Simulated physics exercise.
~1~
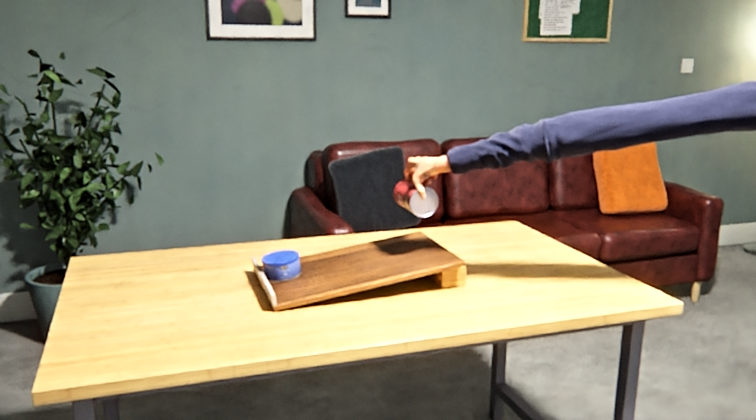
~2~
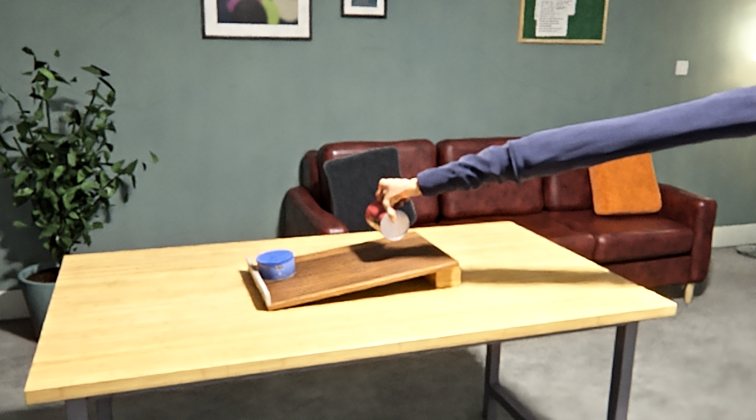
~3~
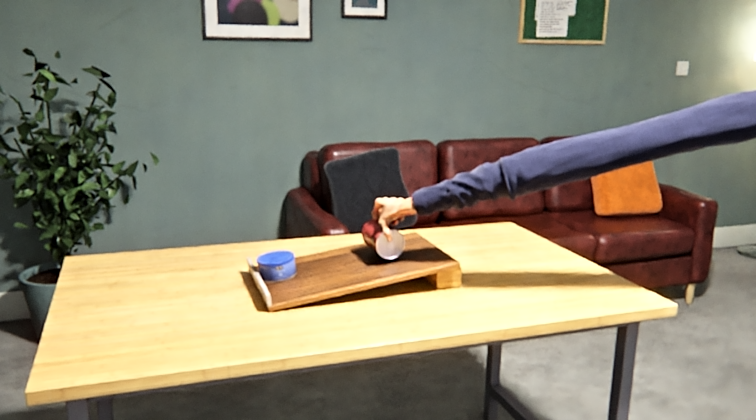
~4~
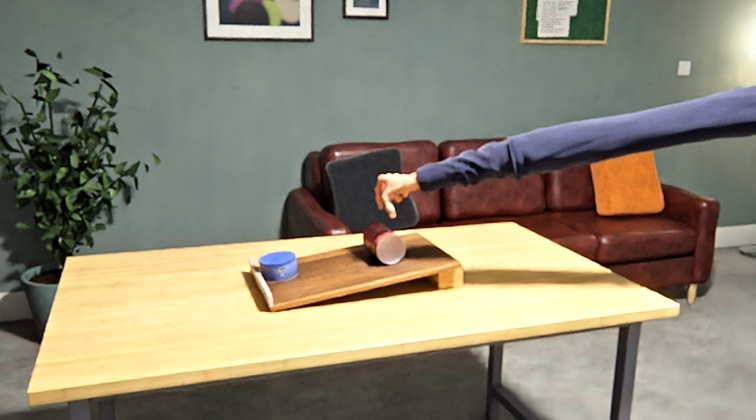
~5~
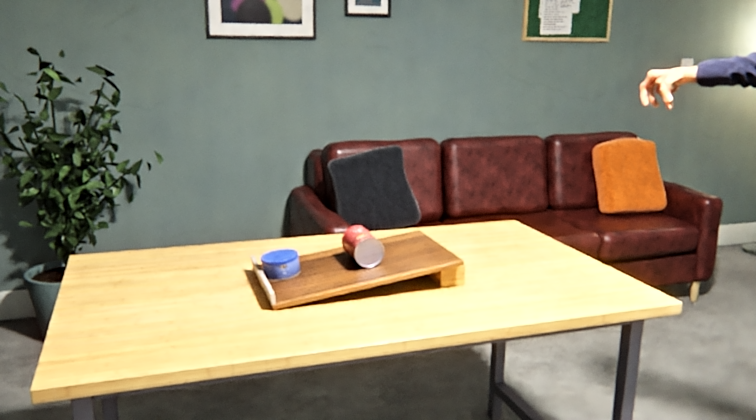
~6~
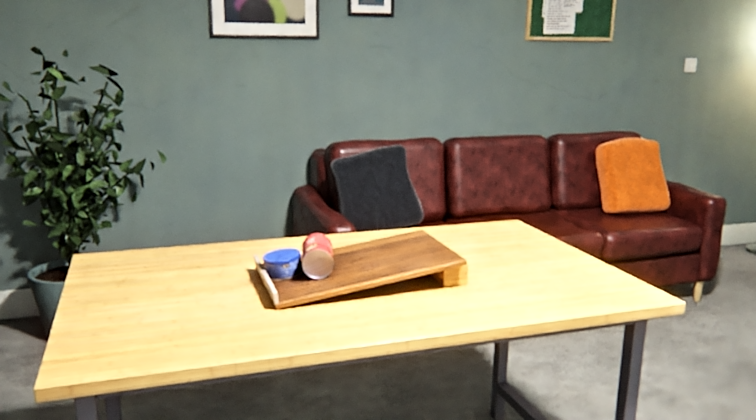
In a living room with a dark red sofa and a leafy plant, a sloping wooden board rests on a pale table, with a blue tub near its lower left end. An arm in a dark blue sleeve reaches in from the right, holding a red tin on its side. The hand lowers the tin onto the board, then lets go and draws back to the right. The tin starts down the slope to the left, moving slightly at first and then farther. It ends on its side right by the blue tub, which has stayed in place.
